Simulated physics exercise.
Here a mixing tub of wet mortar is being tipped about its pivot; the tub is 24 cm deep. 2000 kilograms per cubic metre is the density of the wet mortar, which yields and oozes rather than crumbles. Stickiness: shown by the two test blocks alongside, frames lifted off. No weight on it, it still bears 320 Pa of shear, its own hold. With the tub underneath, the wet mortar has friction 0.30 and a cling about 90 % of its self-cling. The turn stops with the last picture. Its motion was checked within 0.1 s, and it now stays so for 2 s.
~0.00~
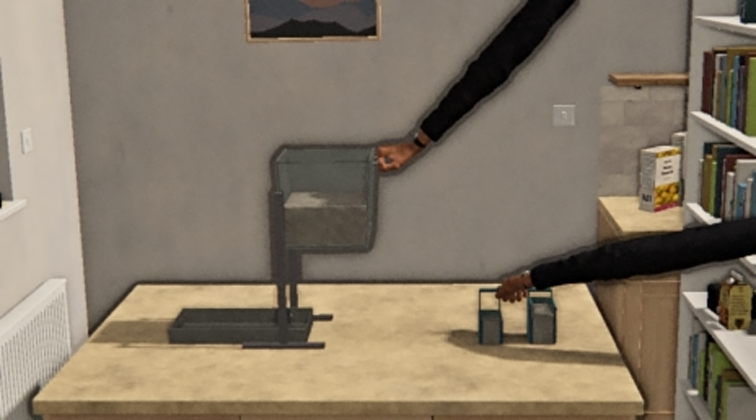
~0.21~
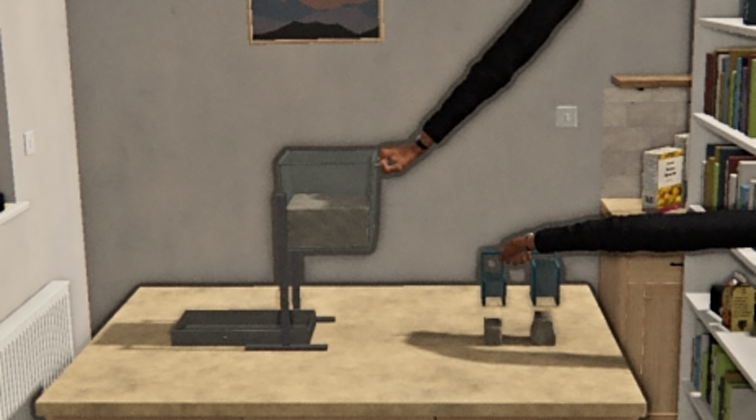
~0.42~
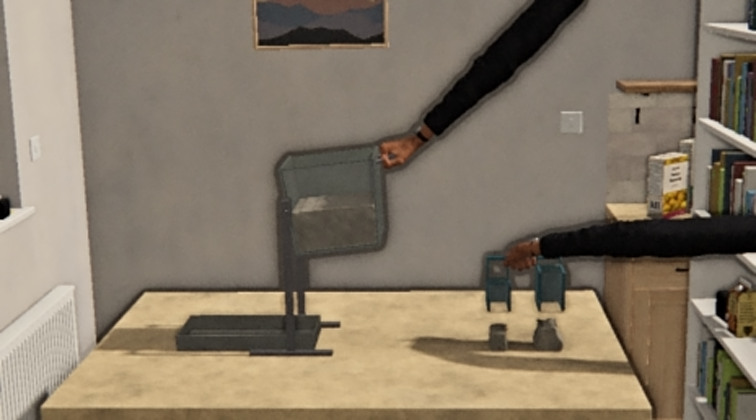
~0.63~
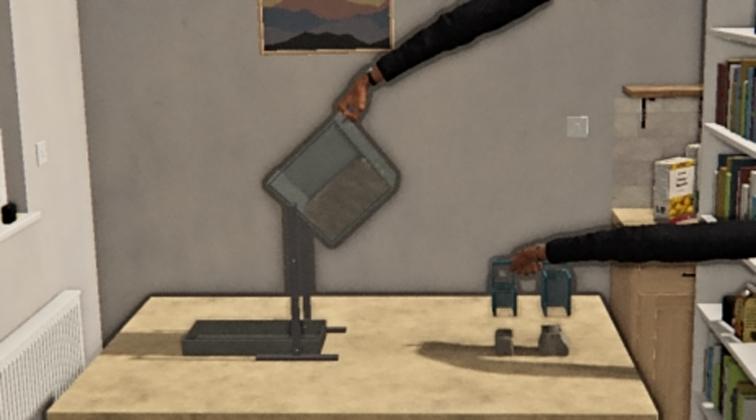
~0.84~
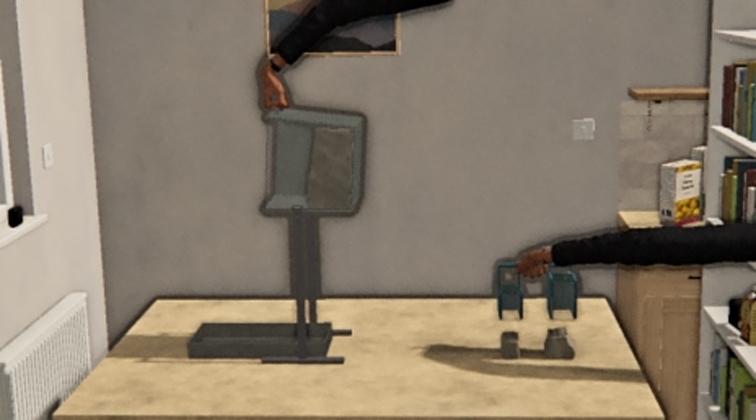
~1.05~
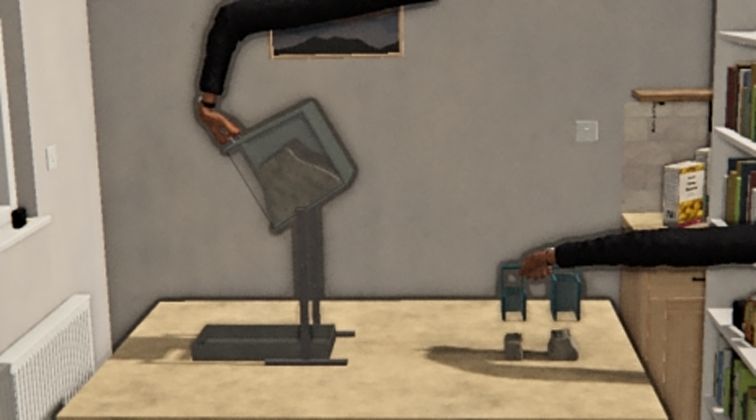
Hands lifting two small teal molds off grey blocks on a table, then tipping a clear tub of grey mortar over leftward.
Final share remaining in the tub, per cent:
Near 0 %.
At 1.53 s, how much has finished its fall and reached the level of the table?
Some 85 % has got all the way down.
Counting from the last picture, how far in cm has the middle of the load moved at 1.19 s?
It has moved around 15 centimetres.
After 1.19 s, the tub is at 119 degrees and holds 42 %.
After 1.36 s, the tub is at 119 degrees and holds 0 %.
After 1.53 s, the tub is at 119 degrees and holds 0 %.
After 1.70 s, the tub is at 119 degrees and holds 0 %.
After 3.05 s, at the end, the tub is at 119 degrees and holds 0 %.
